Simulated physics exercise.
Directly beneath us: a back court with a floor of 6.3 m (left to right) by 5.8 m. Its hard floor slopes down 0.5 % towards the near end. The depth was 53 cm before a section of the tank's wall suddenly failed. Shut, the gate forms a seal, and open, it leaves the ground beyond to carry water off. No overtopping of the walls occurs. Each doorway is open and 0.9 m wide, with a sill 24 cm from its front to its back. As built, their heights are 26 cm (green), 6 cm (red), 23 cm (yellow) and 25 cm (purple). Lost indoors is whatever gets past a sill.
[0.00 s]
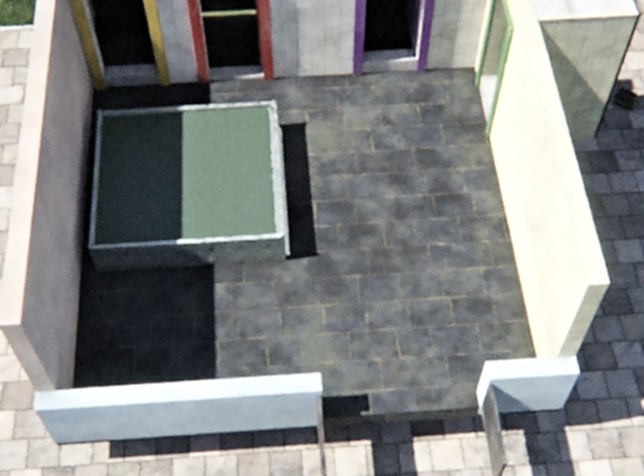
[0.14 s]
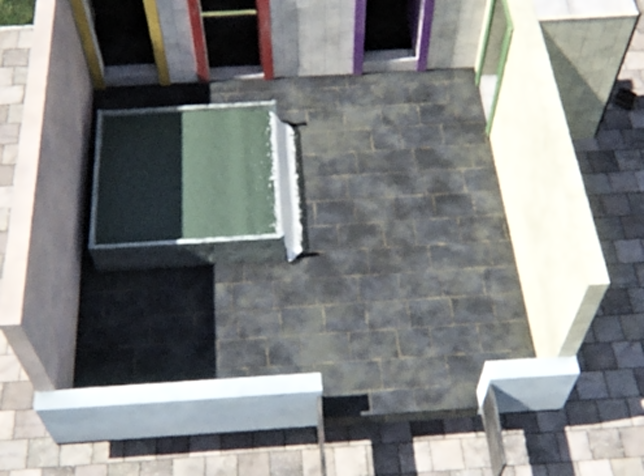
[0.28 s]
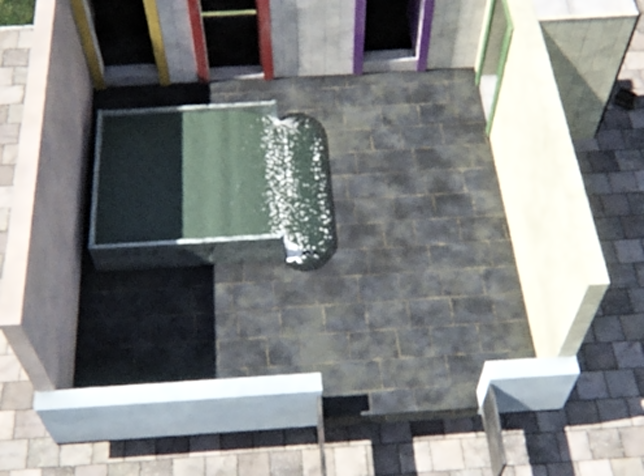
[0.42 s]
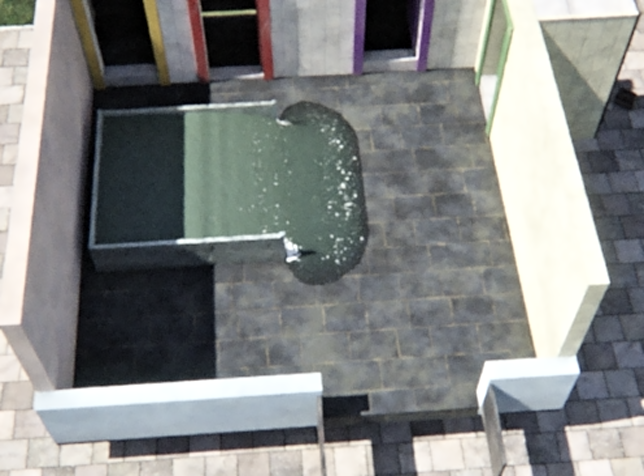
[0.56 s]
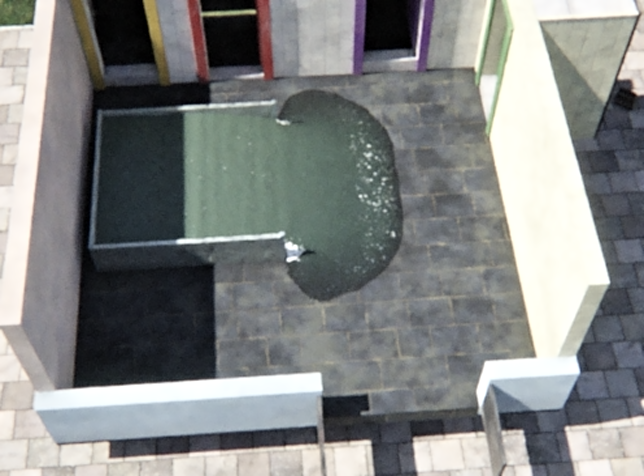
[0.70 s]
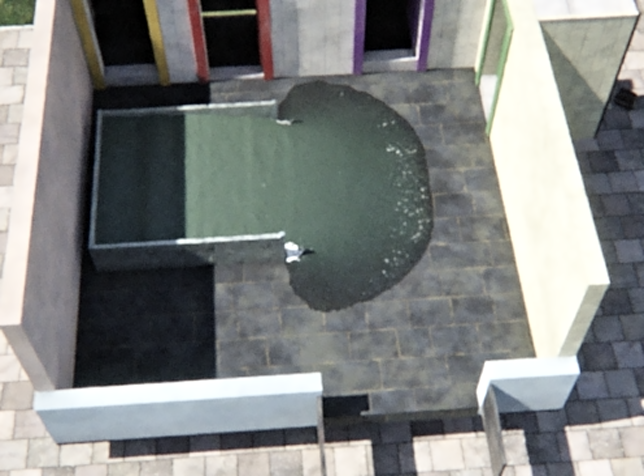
Raised water tank in a walled courtyard losing its right side, green water pouring out and spreading rightward across dark paving.
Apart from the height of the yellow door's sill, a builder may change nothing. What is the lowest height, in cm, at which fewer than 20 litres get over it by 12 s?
10 cm.
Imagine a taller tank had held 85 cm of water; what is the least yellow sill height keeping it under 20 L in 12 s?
About 15 cm.
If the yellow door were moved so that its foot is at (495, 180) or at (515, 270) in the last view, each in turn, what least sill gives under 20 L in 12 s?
You'd want roughly 26 cm there first, then roughly 19 cm.
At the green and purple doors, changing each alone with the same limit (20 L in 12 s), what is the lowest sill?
You'd want some 24 cm at green and some 17 cm at purple.
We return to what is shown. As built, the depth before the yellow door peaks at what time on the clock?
Around 8.5 seconds.
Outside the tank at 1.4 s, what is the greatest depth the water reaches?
Roughly 24 cm.
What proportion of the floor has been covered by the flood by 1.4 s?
About 45 per cent.
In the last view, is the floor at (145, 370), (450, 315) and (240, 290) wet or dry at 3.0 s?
In order: Untouched, soaked, untouched.
After 1.4 s water covers 45 % of the floor, deepest (24 cm) near (292, 233); it has not reached the yellow door.
After 3.0 s water covers 55 % of the floor, deepest (36 cm) near (532, 386); it has not reached the yellow door.
After 12.0 s water covers 100 % of the floor, deepest (12 cm) near (77, 344); 8 cm at the yellow door, 0 litres in over its 23 cm sill.
At the yellow door as built, the water arrived by 5.3 s and peaked near 14 cm at 8.4 s.
Run again over the same 12 s with other heights there, 35 litres in over 8.5 cm, 9 litres over 11.5 cm. The limit of 20 litres is kept from about 10 cm up.
